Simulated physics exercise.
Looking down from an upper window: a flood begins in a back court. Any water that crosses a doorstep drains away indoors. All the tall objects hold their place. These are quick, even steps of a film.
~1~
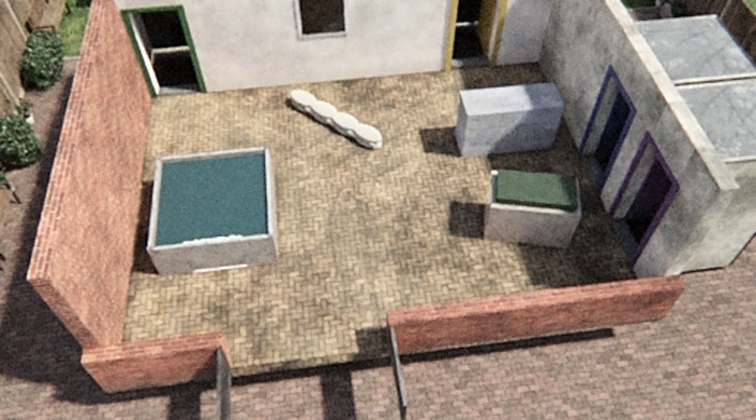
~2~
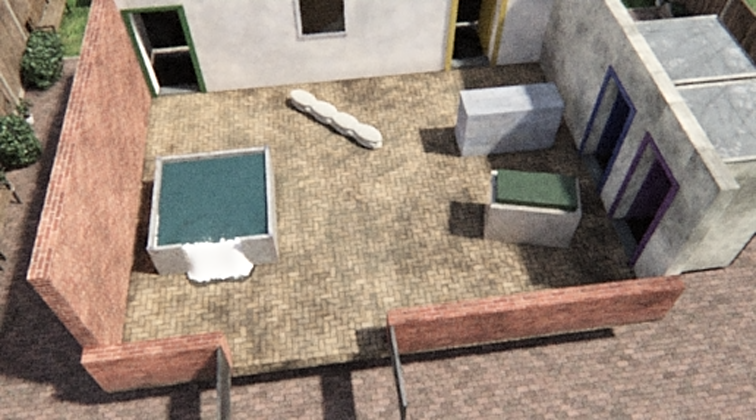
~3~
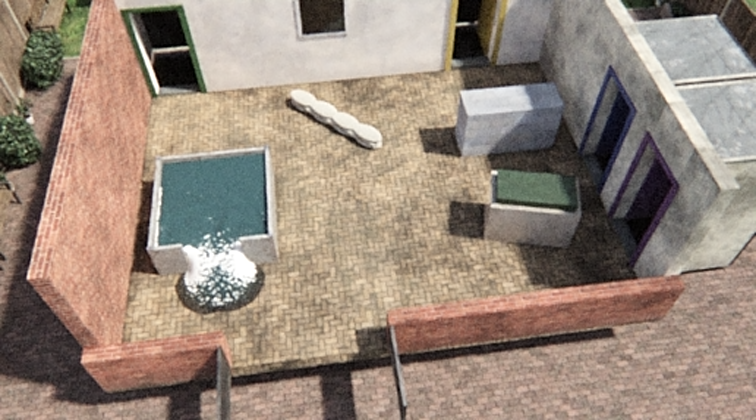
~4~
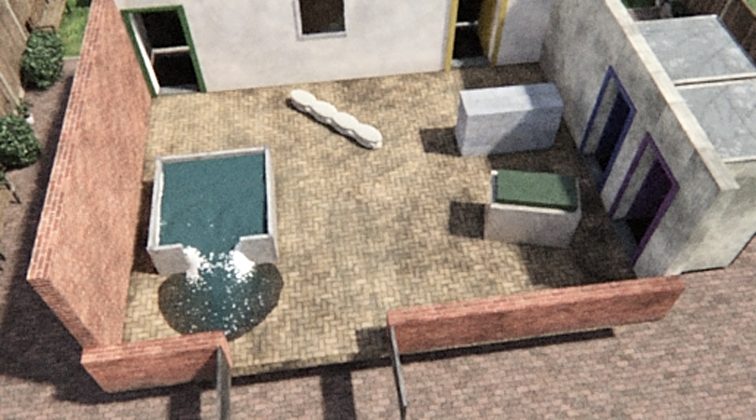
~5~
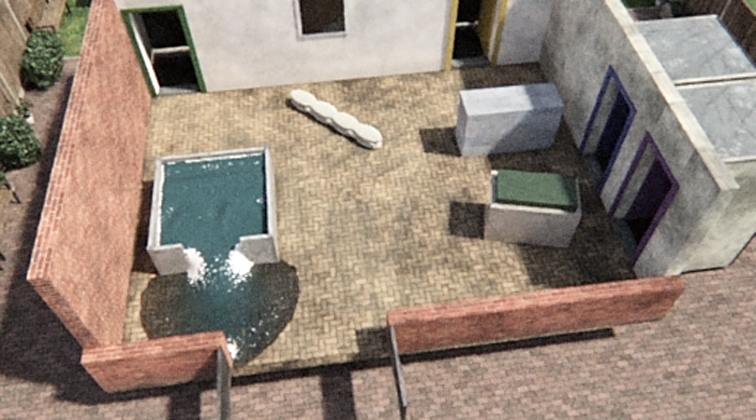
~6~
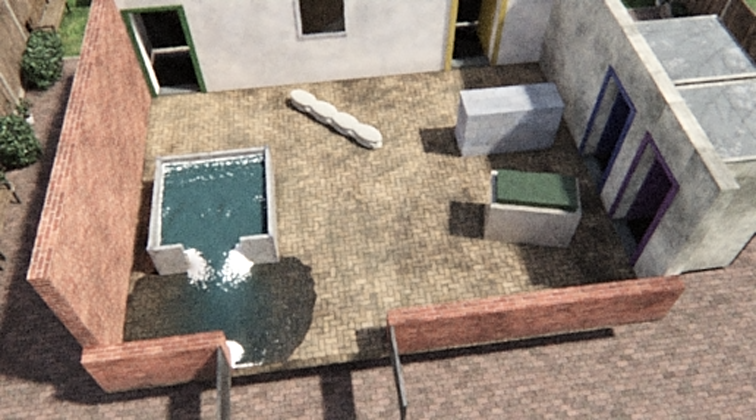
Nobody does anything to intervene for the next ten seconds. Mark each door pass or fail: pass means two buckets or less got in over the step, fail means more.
Purple door - pass, green door - fail, yellow door - pass, blue door - pass.
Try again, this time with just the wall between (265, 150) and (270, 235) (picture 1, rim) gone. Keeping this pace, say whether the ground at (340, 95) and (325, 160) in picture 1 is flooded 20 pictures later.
Going through them in order, the first ends up left dry and the second waterlogged.
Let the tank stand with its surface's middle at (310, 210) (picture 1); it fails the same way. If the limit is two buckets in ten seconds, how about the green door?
My reading: Green door holds.
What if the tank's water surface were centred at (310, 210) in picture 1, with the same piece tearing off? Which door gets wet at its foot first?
Result: The purple-painted one.
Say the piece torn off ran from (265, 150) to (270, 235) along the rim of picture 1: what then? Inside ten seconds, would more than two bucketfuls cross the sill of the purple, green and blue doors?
Result - purple: Past the mark; green: Short of the mark; blue: Past the mark.
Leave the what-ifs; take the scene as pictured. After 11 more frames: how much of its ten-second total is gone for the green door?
Around 0 %.
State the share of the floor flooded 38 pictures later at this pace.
I reckon around 30 %.
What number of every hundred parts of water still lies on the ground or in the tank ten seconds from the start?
About 50 per cent.
A moment on, water covers 10 % of the floor; the purple door not reached, the green door not reached, the yellow door not reached, the blue door not reached.
Next, water covers 15 % of the floor; the purple door not reached, the green door not reached, the yellow door not reached, the blue door not reached.
Then, water covers 20 % of the floor; the purple door not reached, the green door not reached, the yellow door not reached, the blue door not reached.
Later, water covers 30 % of the floor; the purple door not reached, the green door over two buckets in, the yellow door not reached, the blue door not reached.
In the end, water covers 40 % of the floor; the purple door wet at the sill, nothing in, the green door far over two buckets in, the yellow door not reached, the blue door not reached.
